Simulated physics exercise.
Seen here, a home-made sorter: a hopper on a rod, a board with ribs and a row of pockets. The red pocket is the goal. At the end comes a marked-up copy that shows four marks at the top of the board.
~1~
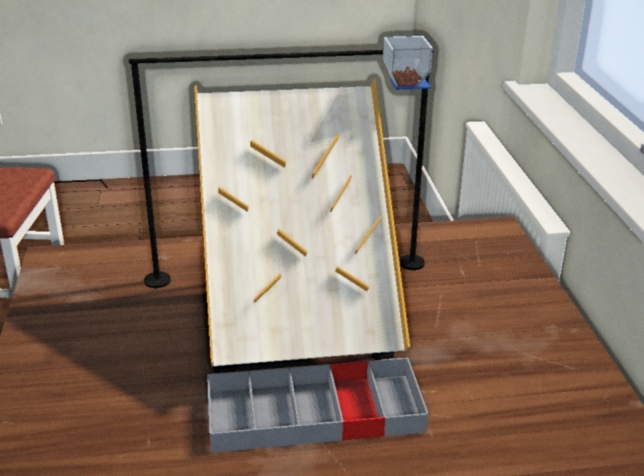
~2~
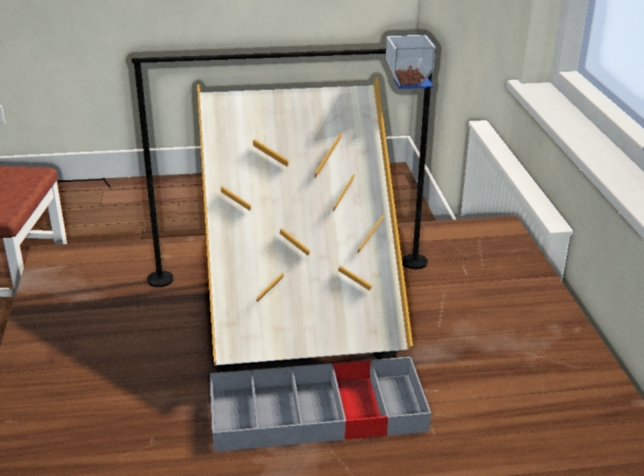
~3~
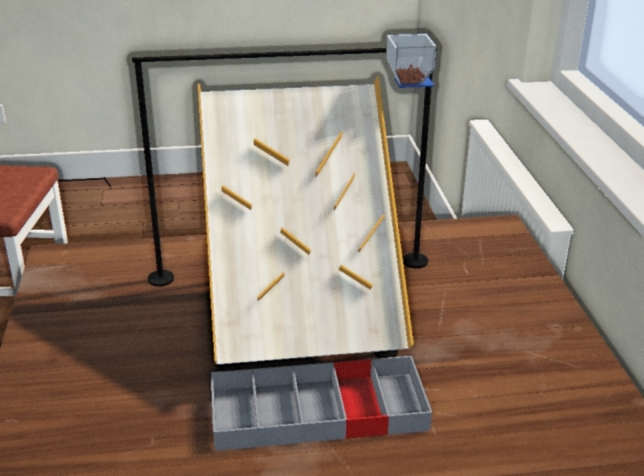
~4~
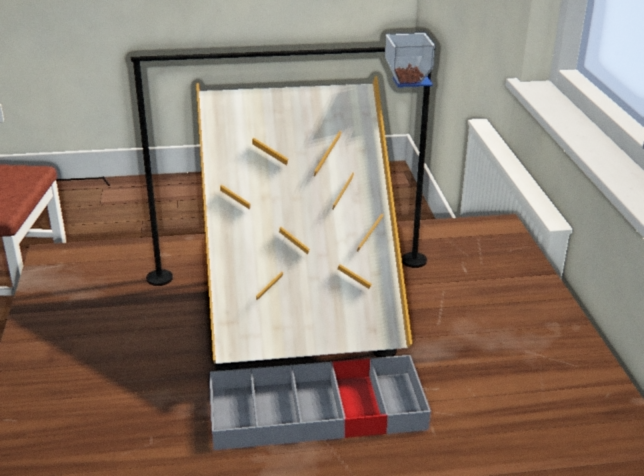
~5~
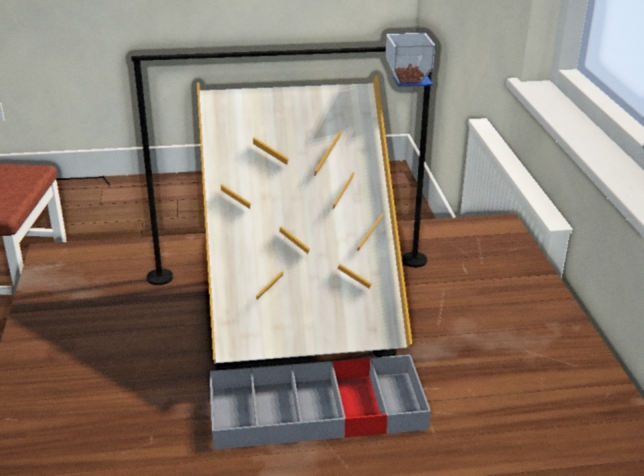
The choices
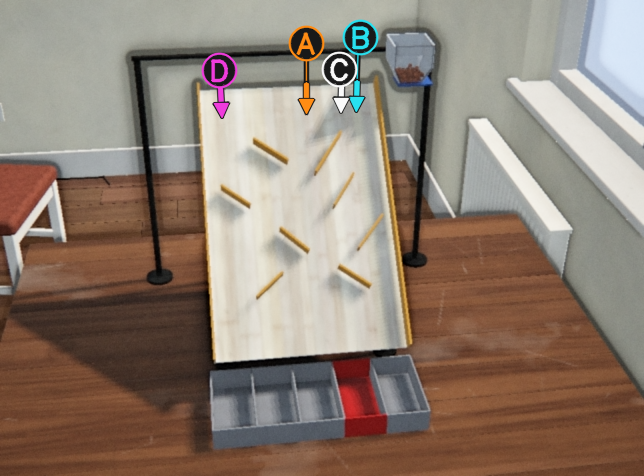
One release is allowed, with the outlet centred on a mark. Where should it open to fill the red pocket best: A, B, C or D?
The best mark is A.
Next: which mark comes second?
C.
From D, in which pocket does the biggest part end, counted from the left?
It is the first one.
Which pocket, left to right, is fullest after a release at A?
The fourth from the left.
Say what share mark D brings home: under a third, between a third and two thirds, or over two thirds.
Mark D gives under a third.
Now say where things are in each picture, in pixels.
Hopper at (406, 79), clay pellets, door shut, in the first frame.
Ribs (254, 140) to (289, 161), (316, 173) to (341, 133), (221, 187) to (251, 206), in the second frame.
Ribs (336, 206) to (355, 173), (281, 228) to (311, 251), (360, 248) to (384, 215), in the third frame.
Ribs (257, 297) to (283, 272), (339, 264) to (372, 285), in the fourth frame.
Red pocket at (366, 424), number 4 of 5 from the left, in the fifth frame.
On the marked copy, mark A meets the board at (306, 108); mark B meets the board at (356, 106); mark C meets the board at (341, 107); mark D meets the board at (221, 112).
For mark A, about two thirds in the red pocket, about a third in other pockets.
For mark B, a small part in the red pocket, most in other pockets, a small part held on the board, a stray few outside the box.
For mark C, about a third in the red pocket, about half in other pockets, a small part held on the board.
For mark D, a small part in the red pocket, nearly all in other pockets, a stray few outside the box.
